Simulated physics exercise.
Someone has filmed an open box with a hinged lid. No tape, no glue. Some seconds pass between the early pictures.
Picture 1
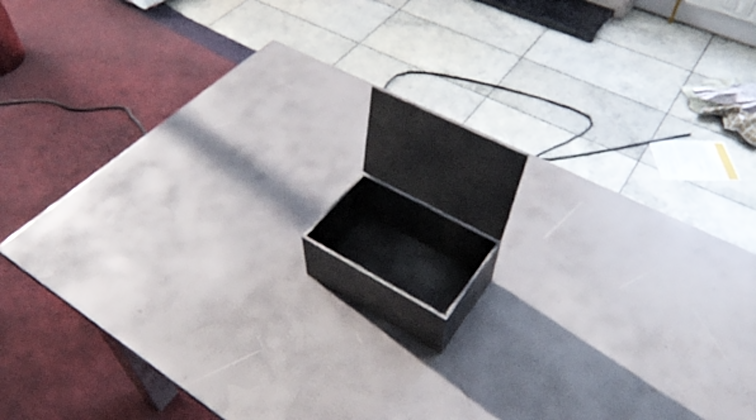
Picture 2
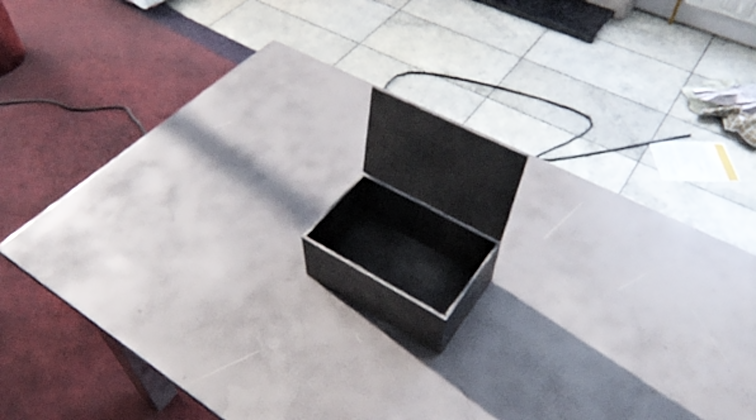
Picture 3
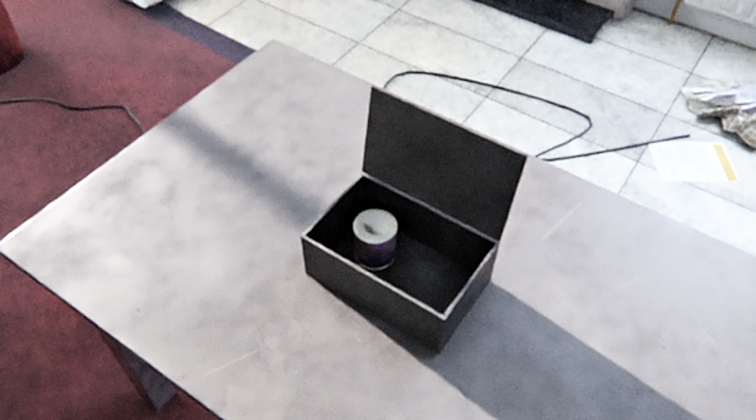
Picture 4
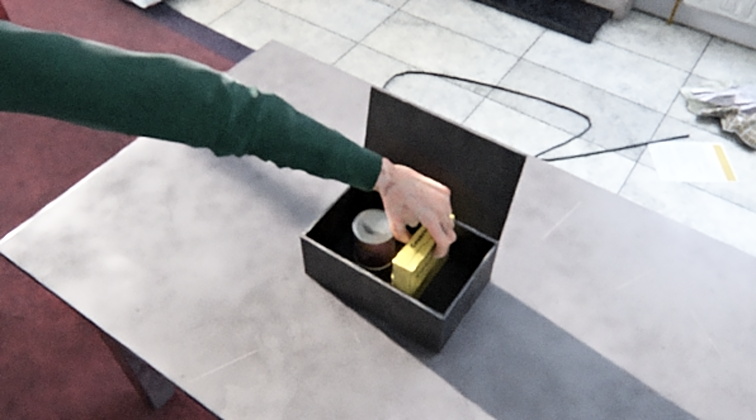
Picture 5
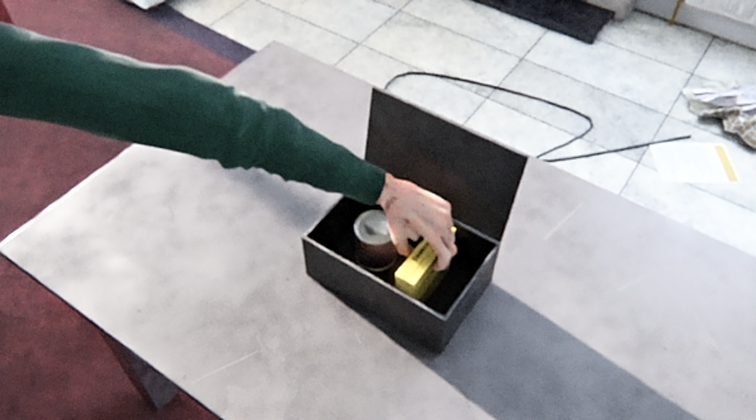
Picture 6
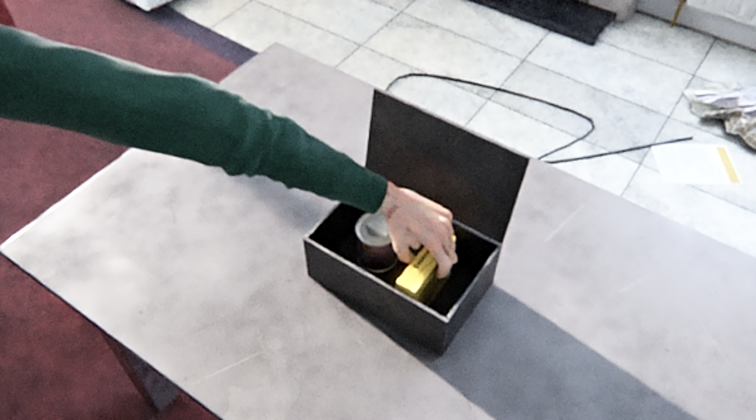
In the video, an open black box with a hinged lid sits empty on a table, then a purple tin appears inside it. A hand in a green sleeve then lowers a yellow packet into the box beside the tin.
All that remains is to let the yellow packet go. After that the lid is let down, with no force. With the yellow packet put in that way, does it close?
Outcome: The lid is held up.
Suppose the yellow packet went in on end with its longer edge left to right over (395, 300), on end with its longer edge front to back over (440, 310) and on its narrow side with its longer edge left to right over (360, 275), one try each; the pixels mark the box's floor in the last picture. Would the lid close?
First, it stays ajar; second, it will not close; third, it is held up.
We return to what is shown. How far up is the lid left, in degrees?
About 18°.
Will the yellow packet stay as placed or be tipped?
The yellow packet keeps its pose.
Then, 1.20 s past the last view, lid starting down.
Then, 1.60 s past the last view, lid 58° above the rim.
Then, 1.90 s past the last view, lid 31° above the rim.
Finally, lid 18° above the rim; both still in place. Final places as the last picture's camera would see them, yellow packet near (425, 279).
